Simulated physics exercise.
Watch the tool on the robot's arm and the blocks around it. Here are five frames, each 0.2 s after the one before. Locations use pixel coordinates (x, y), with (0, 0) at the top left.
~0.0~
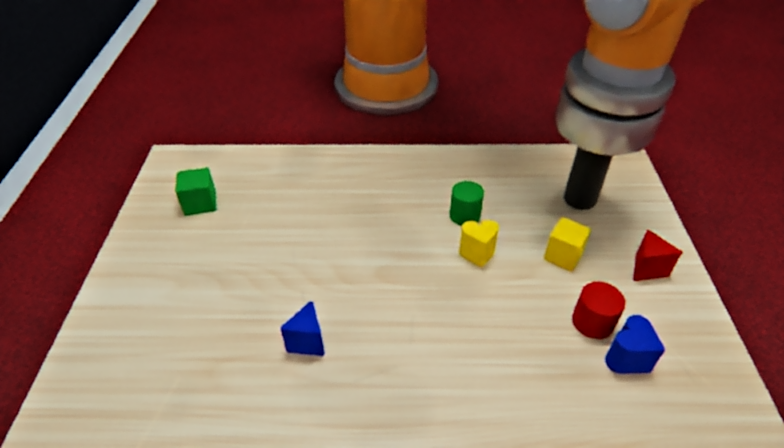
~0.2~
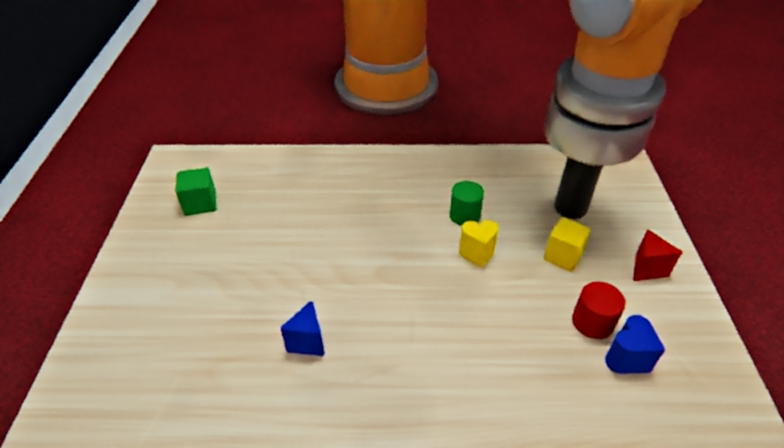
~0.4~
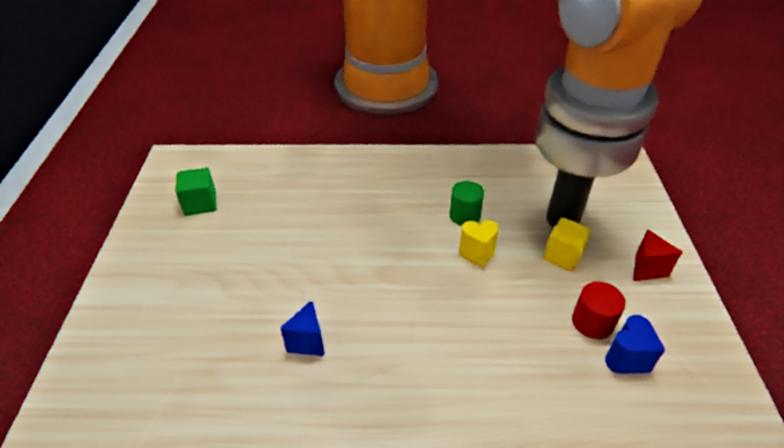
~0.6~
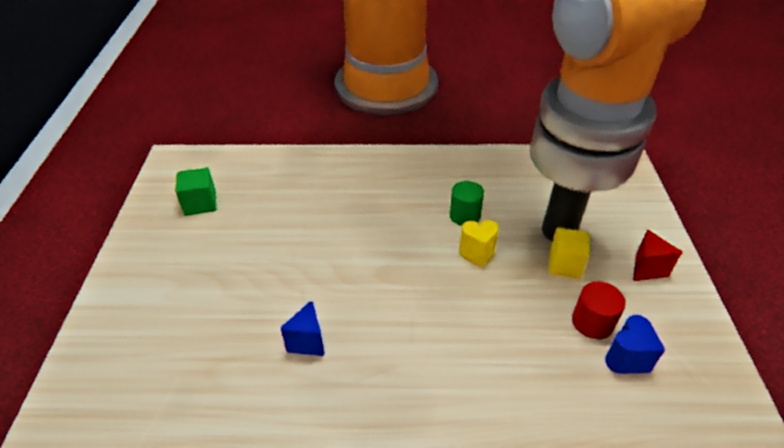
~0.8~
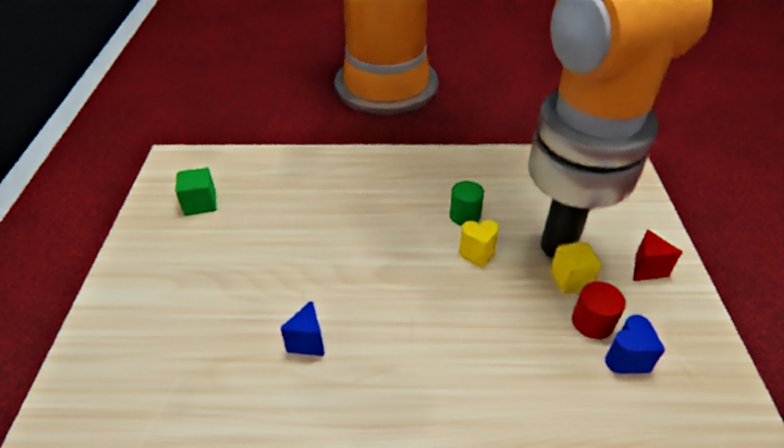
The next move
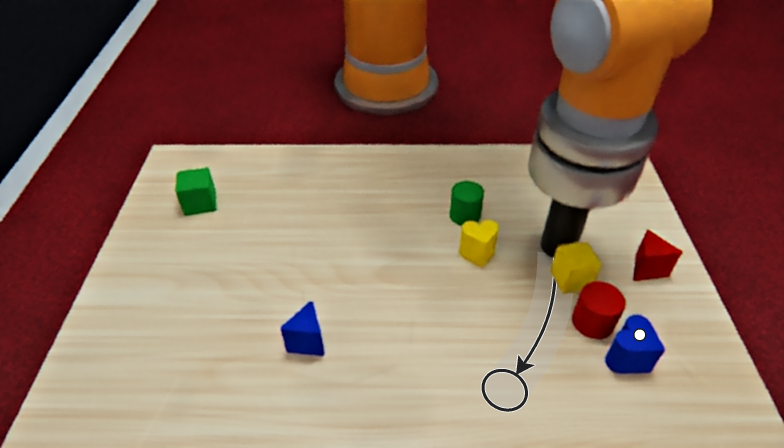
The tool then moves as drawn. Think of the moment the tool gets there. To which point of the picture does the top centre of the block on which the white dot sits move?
My estimate: (673, 357).
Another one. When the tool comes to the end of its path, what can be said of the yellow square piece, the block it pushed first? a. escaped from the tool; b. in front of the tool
a (escaped from the tool)
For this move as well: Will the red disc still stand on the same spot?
I expect not.
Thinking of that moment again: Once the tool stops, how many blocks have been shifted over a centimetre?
I'd say three or more blocks get moved.
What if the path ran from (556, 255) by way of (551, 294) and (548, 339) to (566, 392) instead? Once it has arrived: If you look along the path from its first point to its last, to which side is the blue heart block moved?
Toward the left.
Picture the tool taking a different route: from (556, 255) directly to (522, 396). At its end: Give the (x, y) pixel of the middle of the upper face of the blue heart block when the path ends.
About (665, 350).
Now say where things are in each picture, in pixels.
The first frame shows tip of the tool at (580, 199), middles of tops, yellow heart block at (481, 229), yellow square piece at (571, 231), red disc at (603, 298), blue heart block at (640, 335).
The second frame shows tool at (571, 208), nothing pushed.
The third frame shows tool at (563, 219), nothing pushed.
The fourth frame shows tool at (559, 232), yellow square piece at (573, 240).
The fifth frame shows tool at (558, 246), yellow heart block at (481, 229), yellow square piece at (579, 255), red disc at (603, 298), blue heart block at (640, 335).
The line goes from (556, 255) by way of (553, 298) and (536, 343) to (505, 390); the dot is on the blue heart block.
The first path, step by step. One third of the way, tool at (555, 290); yellow square piece at (586, 300), turned 25° anticlockwise; red disc at (621, 325); blue heart block at (659, 349).
Two thirds of the way, tool at (539, 336); yellow square piece at (589, 324), turned 50° anticlockwise; red disc at (632, 340); blue heart block at (673, 357).
At the end, tool at (507, 382); yellow heart block unmoved; yellow square piece at (589, 324), turned 50° anticlockwise; red disc at (632, 340); blue heart block at (673, 357).
